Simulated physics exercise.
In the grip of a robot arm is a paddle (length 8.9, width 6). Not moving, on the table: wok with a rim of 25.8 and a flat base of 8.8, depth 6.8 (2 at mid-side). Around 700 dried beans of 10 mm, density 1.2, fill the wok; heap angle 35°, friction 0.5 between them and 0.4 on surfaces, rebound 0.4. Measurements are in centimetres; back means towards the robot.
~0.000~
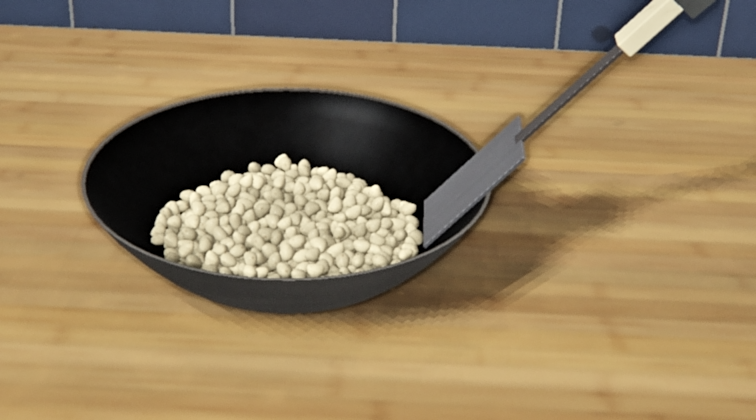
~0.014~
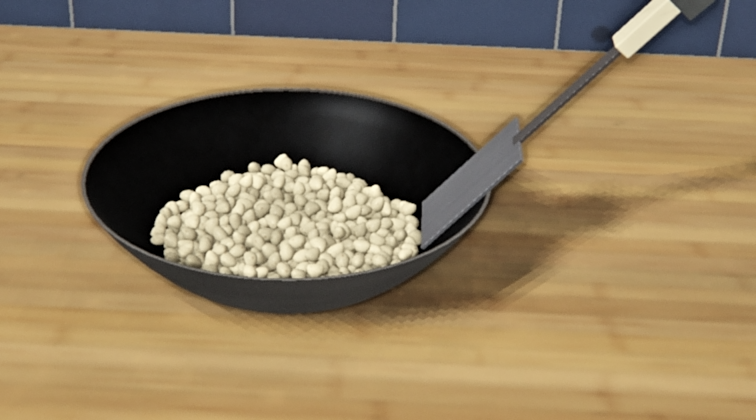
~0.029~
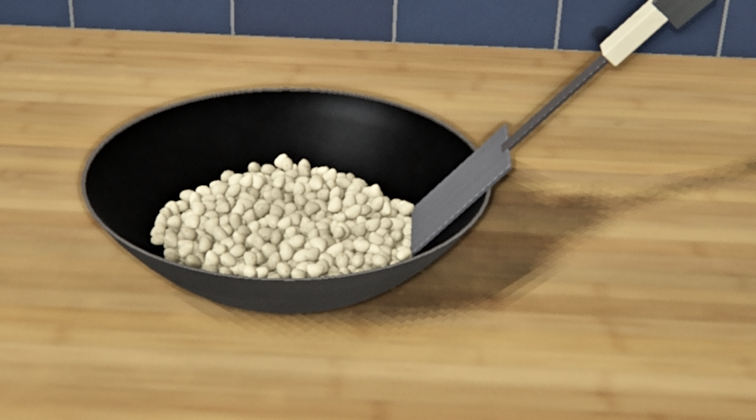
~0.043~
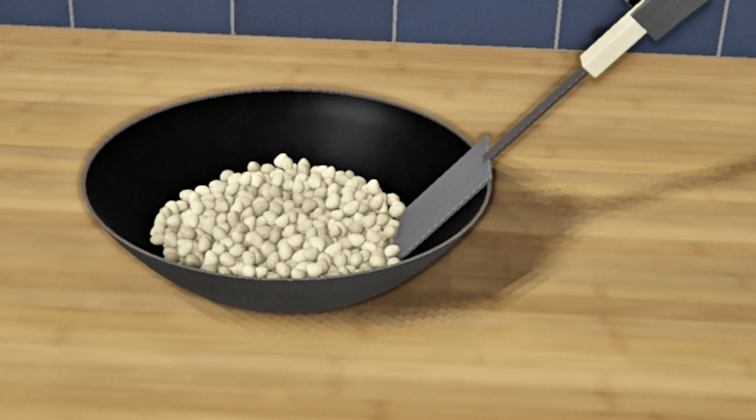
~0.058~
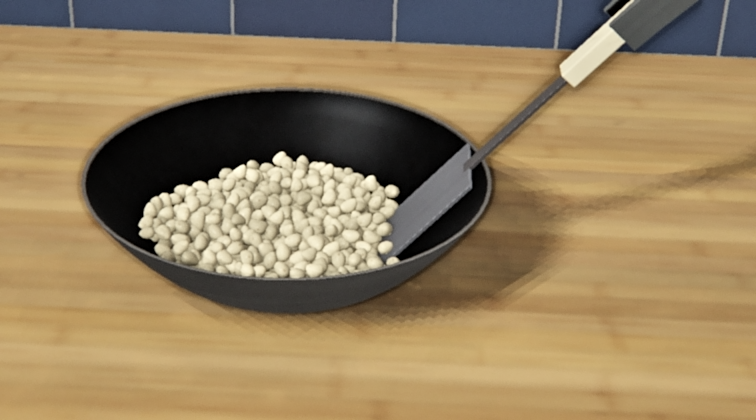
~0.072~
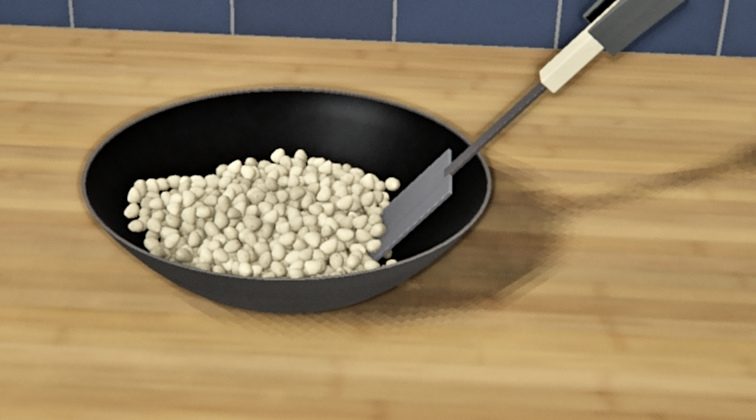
The footage shows a black wok of pale dried beans on a wooden surface as a grey paddle slides in from the right, moving left and slightly down against the heap and pushing the beans a little to the left.
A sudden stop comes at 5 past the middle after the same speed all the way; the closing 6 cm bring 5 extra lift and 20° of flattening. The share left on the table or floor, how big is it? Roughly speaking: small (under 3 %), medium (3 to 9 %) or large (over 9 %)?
Roughly, medium, from 3 to 9 %.
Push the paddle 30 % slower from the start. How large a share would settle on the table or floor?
0 per cent, roughly.
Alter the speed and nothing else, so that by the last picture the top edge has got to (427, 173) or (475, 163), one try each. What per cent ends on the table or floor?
Estimates: Near 15 %, near 0 %.
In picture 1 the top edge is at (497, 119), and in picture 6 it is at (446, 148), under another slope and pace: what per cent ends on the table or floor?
Roughly 0 percent ends up there.
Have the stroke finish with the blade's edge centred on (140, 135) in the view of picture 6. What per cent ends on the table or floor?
Around 30 percent ends on the table or floor.
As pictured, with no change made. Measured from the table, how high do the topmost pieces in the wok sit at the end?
7.5 cm.
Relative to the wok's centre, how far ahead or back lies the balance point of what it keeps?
Ahead, by around 4.0 cm.
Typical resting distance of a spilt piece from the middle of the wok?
Roughly 22 cm from the middle.
After 0.11 s, sloping 48°, highest piece 7 above the table; 704 in the wok.
After 0.15 s, sloping 40°, highest piece 8 above the table; 703 in the wok, 1 on the blade or in flight.
After 0.37 s, sloping 29°, highest piece 8 above the table; 665 in the wok, 21 on the table or floor, 18 on the blade or in flight.
After 1.42 s, sloping 29°, highest piece 7 above the table; 665 in the wok, 39 on the table or floor.
In the end, 665 in the wok, 39 on the table or floor. That is 6 % on the table or floor.
